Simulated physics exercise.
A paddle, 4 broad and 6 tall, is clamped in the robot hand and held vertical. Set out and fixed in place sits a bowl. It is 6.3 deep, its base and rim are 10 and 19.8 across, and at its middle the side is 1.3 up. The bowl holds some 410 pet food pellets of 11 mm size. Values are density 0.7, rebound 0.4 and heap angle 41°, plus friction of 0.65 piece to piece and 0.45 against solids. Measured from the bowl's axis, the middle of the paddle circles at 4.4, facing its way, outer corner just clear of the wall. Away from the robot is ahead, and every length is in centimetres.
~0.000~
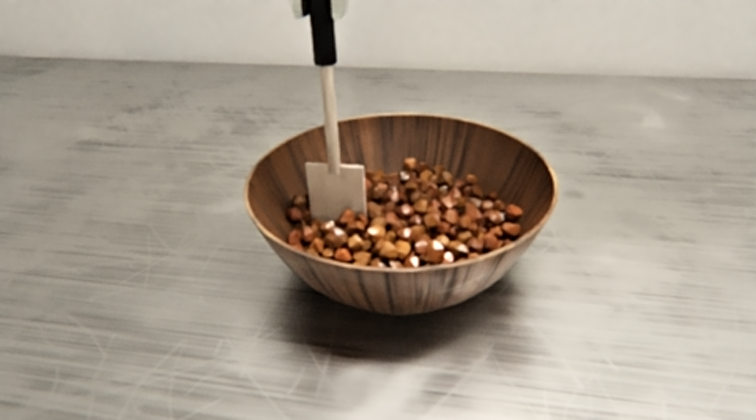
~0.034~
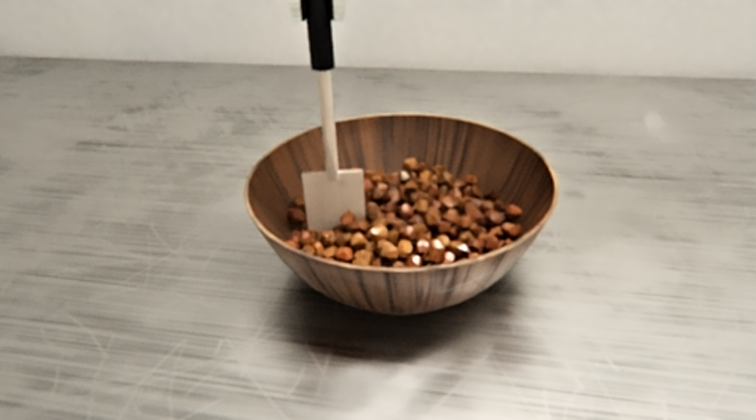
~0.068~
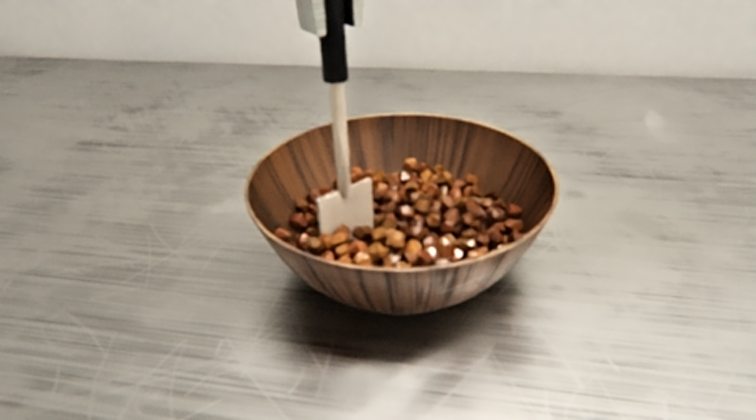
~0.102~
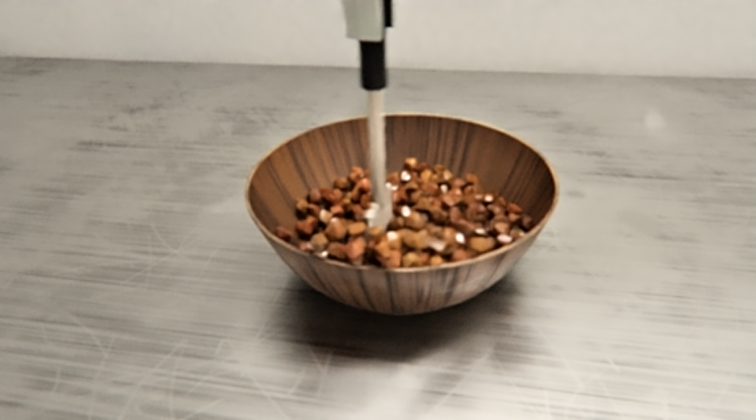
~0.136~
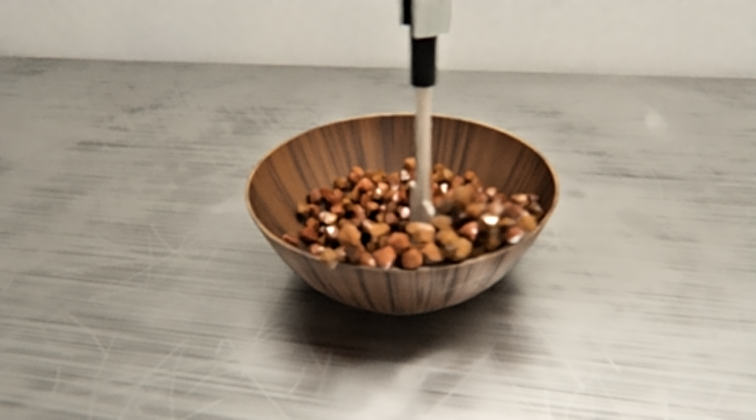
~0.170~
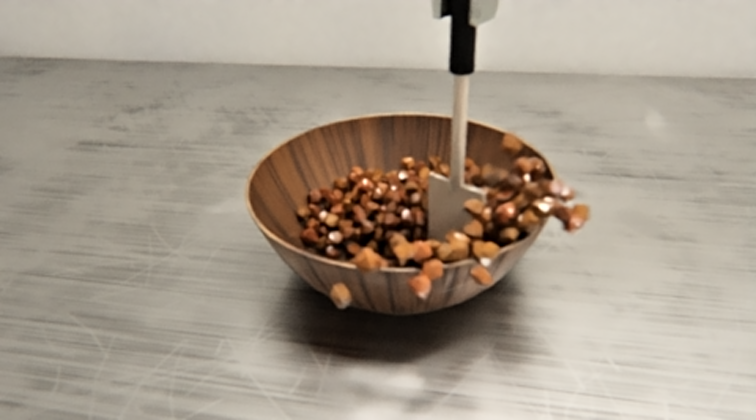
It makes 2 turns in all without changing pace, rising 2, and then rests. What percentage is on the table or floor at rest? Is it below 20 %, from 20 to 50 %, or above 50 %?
From 20 to 50 %.
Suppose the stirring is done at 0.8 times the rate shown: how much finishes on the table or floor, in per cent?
Roughly 15 per cent.
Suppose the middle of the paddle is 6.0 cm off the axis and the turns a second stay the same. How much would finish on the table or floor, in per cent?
Then about 20 %.
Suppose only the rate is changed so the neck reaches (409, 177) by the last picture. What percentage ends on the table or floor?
Something like 10 percent, roughly.
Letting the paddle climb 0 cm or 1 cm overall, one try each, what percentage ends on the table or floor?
Some 40 and some 35 per cent.
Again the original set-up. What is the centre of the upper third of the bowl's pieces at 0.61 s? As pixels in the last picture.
I'd put it close to (404, 233).
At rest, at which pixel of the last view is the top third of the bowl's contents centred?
Centre, approx.: (395, 238).
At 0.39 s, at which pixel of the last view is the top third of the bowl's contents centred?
About (309, 196).
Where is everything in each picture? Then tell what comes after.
The first picture shows paddle neck at (333, 145), 0° round; upper third of the load around (405, 222), from x 295 to 510, top at y 165; 410 in the bowl.
The second picture shows paddle neck at (331, 151), 15° round; upper third of the load around (403, 225), from x 290 to 510, top at y 165.
The third picture shows paddle neck at (343, 168), 48° round; upper third of the load around (401, 243), from x 280 to 515, top at y 165.
The fourth picture shows paddle neck at (378, 177), 83° round; upper third of the load around (422, 244), from x 280 to 525, top at y 165.
The fifth picture shows paddle neck at (423, 175), 117° round; upper third of the load around (464, 231), from x 290 to 535, top at y 165; 404 in the bowl, 6 in flight or on the tool.
The sixth picture shows paddle neck at (458, 161), 151° round; upper third of the load around (495, 212), from x 300 to 580, top at y 145; 393 in the bowl, 17 in flight or on the tool.
By 0.39 s, 11° round, highest piece 9 above the table; 308 in the bowl, 63 on the table or floor, 39 in flight or on the tool.
By 0.61 s, 230° round, highest piece 6 above the table; 295 in the bowl, 113 on the table or floor, 2 in flight or on the tool.
By 0.91 s, 0° round, highest piece 5 above the table; 295 in the bowl, 115 on the table or floor.
By 1.61 s, 0° round, highest piece 5 above the table; 295 in the bowl, 115 on the table or floor.
Final count, 295 in the bowl, 115 on the table or floor. That is 28 % on the table or floor.
